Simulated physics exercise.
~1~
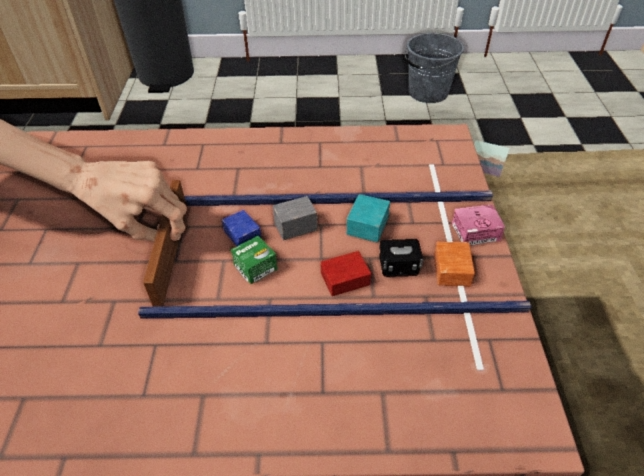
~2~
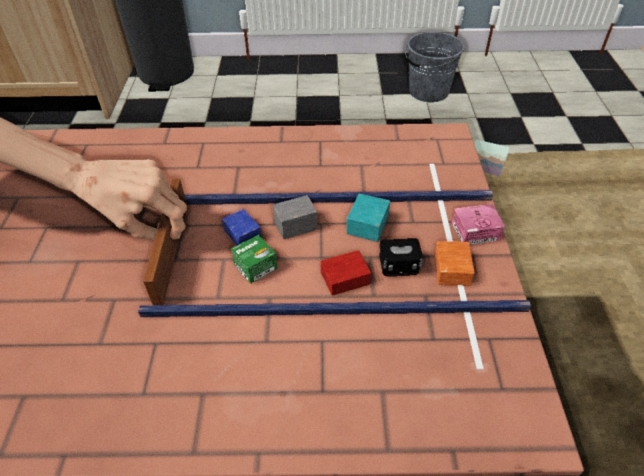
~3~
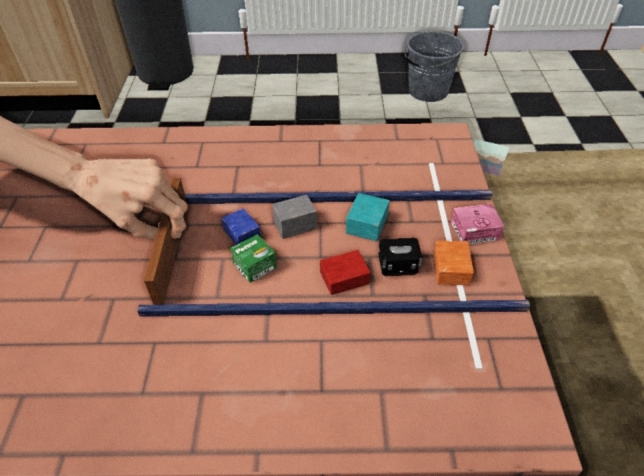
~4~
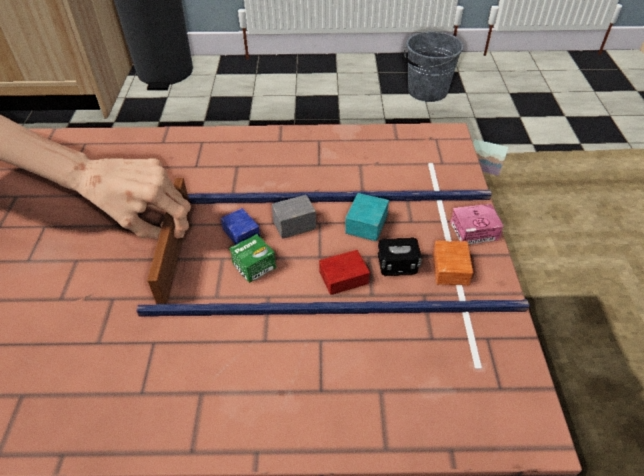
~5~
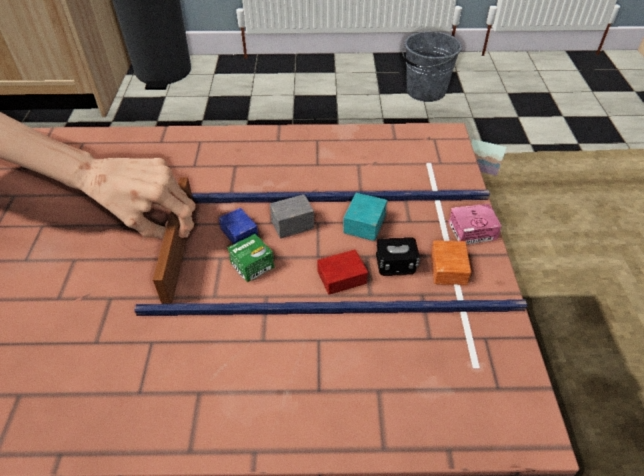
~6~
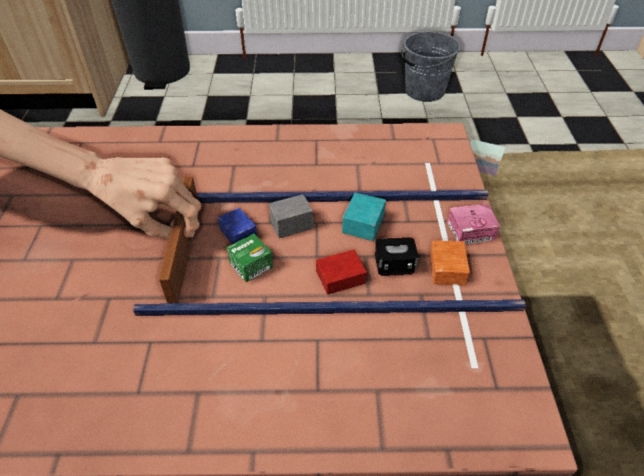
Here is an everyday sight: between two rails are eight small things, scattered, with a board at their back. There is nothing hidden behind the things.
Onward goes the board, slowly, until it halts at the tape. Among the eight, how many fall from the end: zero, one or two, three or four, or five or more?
The push is going to knock three or four off the table.
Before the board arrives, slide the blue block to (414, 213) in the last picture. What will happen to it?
The blue block goes off.
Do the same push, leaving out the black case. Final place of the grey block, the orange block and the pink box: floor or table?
Grey block safe, orange block gone, pink box gone.
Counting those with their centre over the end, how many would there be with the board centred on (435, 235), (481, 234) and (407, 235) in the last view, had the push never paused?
Past-the-end tally - position 1: 3, position 2: 5, position 3: 1.
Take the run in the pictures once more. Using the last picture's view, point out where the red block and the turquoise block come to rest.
Looks like one lands around (510, 274), and the other around (485, 212).
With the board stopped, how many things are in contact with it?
The figure is 3.
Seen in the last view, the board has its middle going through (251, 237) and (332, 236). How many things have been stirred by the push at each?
First position 3; second position 7.
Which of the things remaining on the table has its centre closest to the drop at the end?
The red block.
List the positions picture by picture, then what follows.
Pink box (478, 225); orange block (454, 264); black case (400, 259); board (168, 240); tape (452, 250), in the first picture.
Orange block (454, 263); green box (255, 259), in the second picture.
Black case (399, 257); blue block (241, 228), in the third picture.
Pink box (476, 224); red block (344, 272), in the fourth picture.
Orange block (450, 263); board (176, 238), in the fifth picture.
Pink box (473, 224); orange block (449, 263); black case (396, 257); board (182, 237); tape (447, 248), in the sixth picture.
Early on, none off yet; pink box at rest near (473, 224); orange block at rest near (449, 263); black case at rest near (396, 257).
A while later, none off yet; pink box at rest near (473, 224); orange block travelled about its own width near (500, 263); black case travelled well along near (463, 257).
Finally, the number that fall off is three or four; lost, black case, orange block and pink box.
